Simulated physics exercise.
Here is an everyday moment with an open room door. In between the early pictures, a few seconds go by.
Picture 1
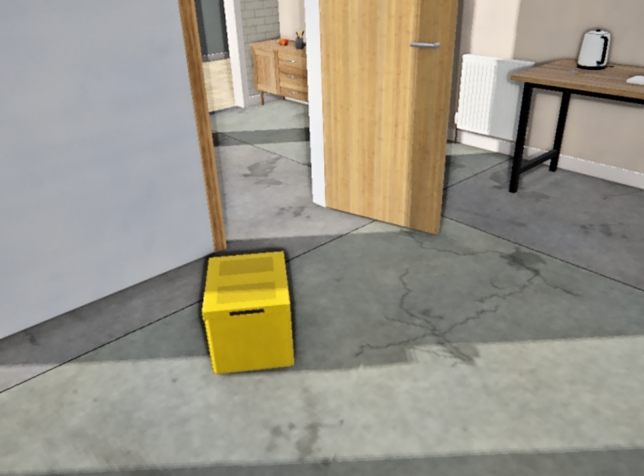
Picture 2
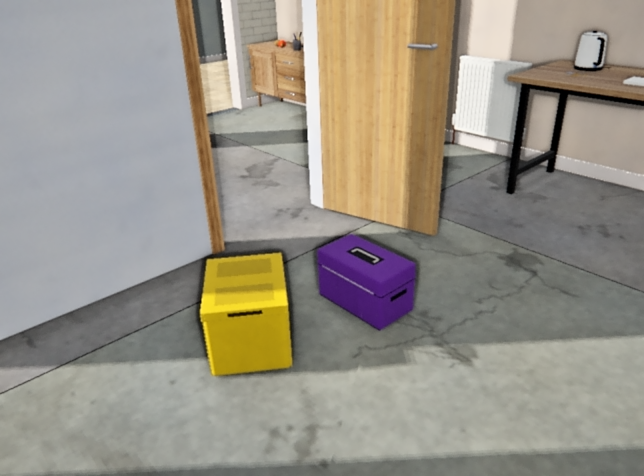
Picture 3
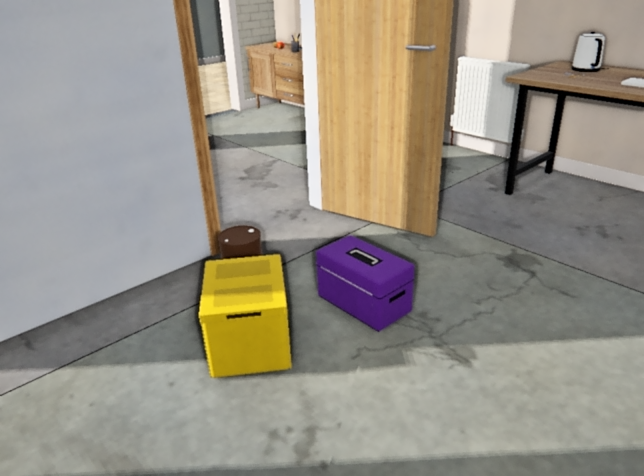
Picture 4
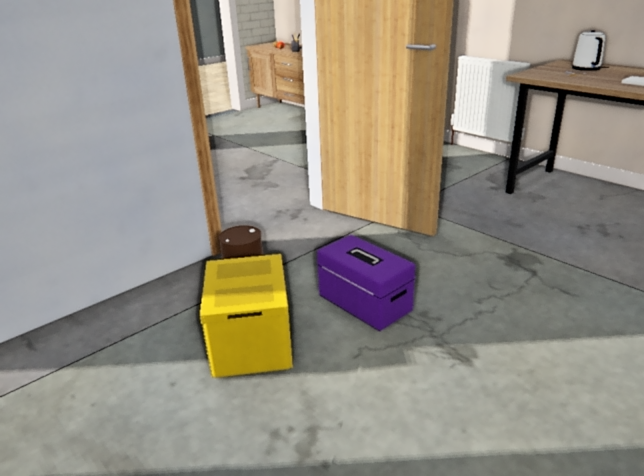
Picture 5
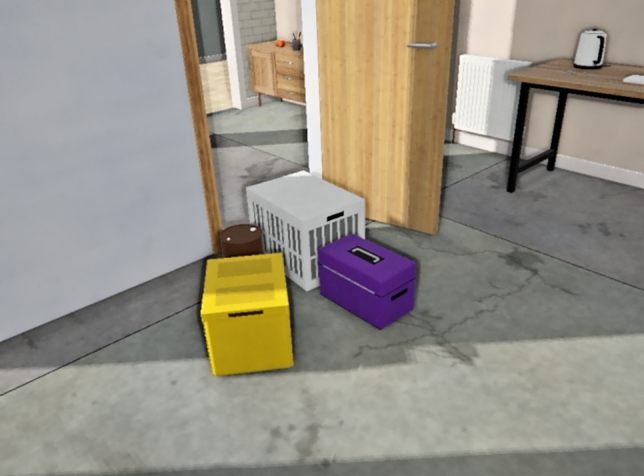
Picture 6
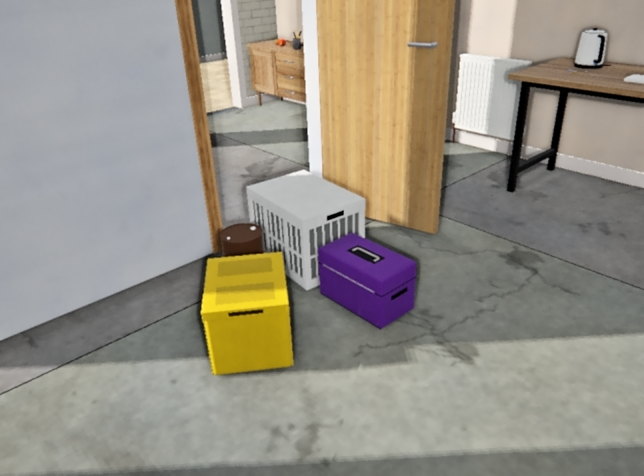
In a room by a wide-open door that stayed still, a yellow tote sat on the floor; a purple toolbox appeared to its right, then a round brown object behind it, then a white chest.
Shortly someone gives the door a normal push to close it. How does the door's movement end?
The door halts before the frame.
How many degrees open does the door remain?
About 65°.
Then, 0.50 s past the last view, open by 92°.
Then, 0.80 s past the last view, open by 76°.
Finally, open by 64°; all 4 still in place. Final places as the last picture's camera would see them, white chest near (304, 226).
